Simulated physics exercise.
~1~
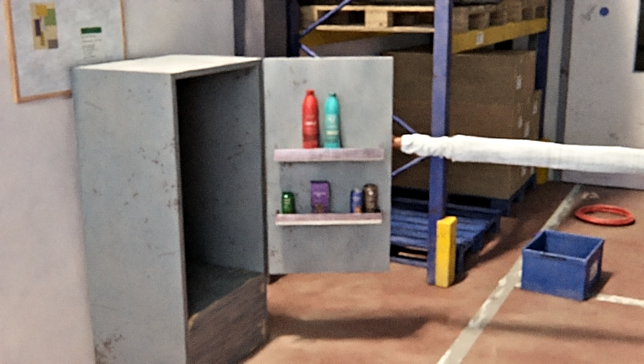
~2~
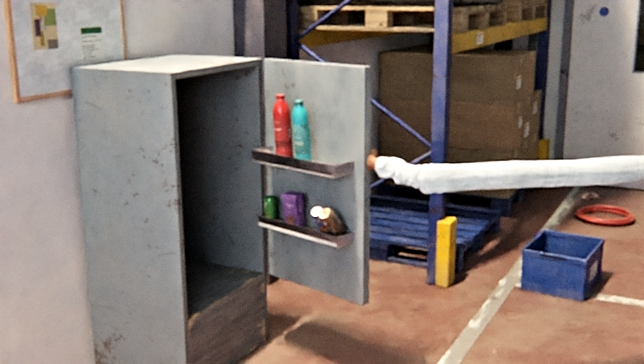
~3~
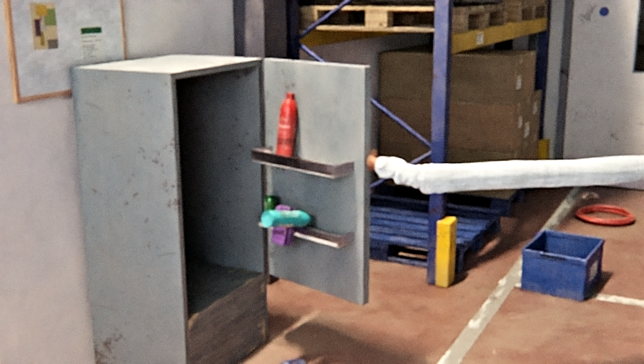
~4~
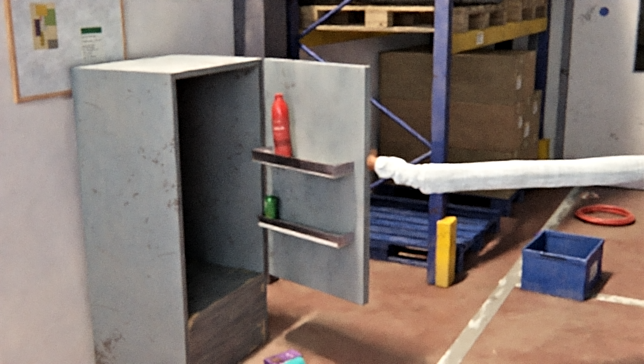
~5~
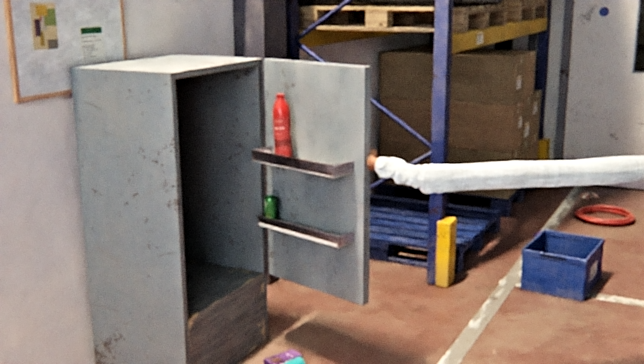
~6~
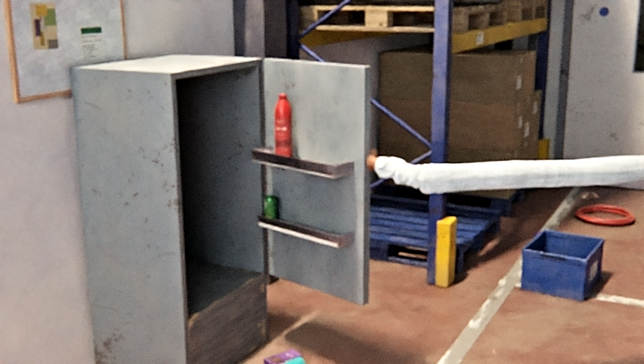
A white-sleeved arm swinging a grey locker door partway, several containers tumbling from its racks, red bottle and green can staying.
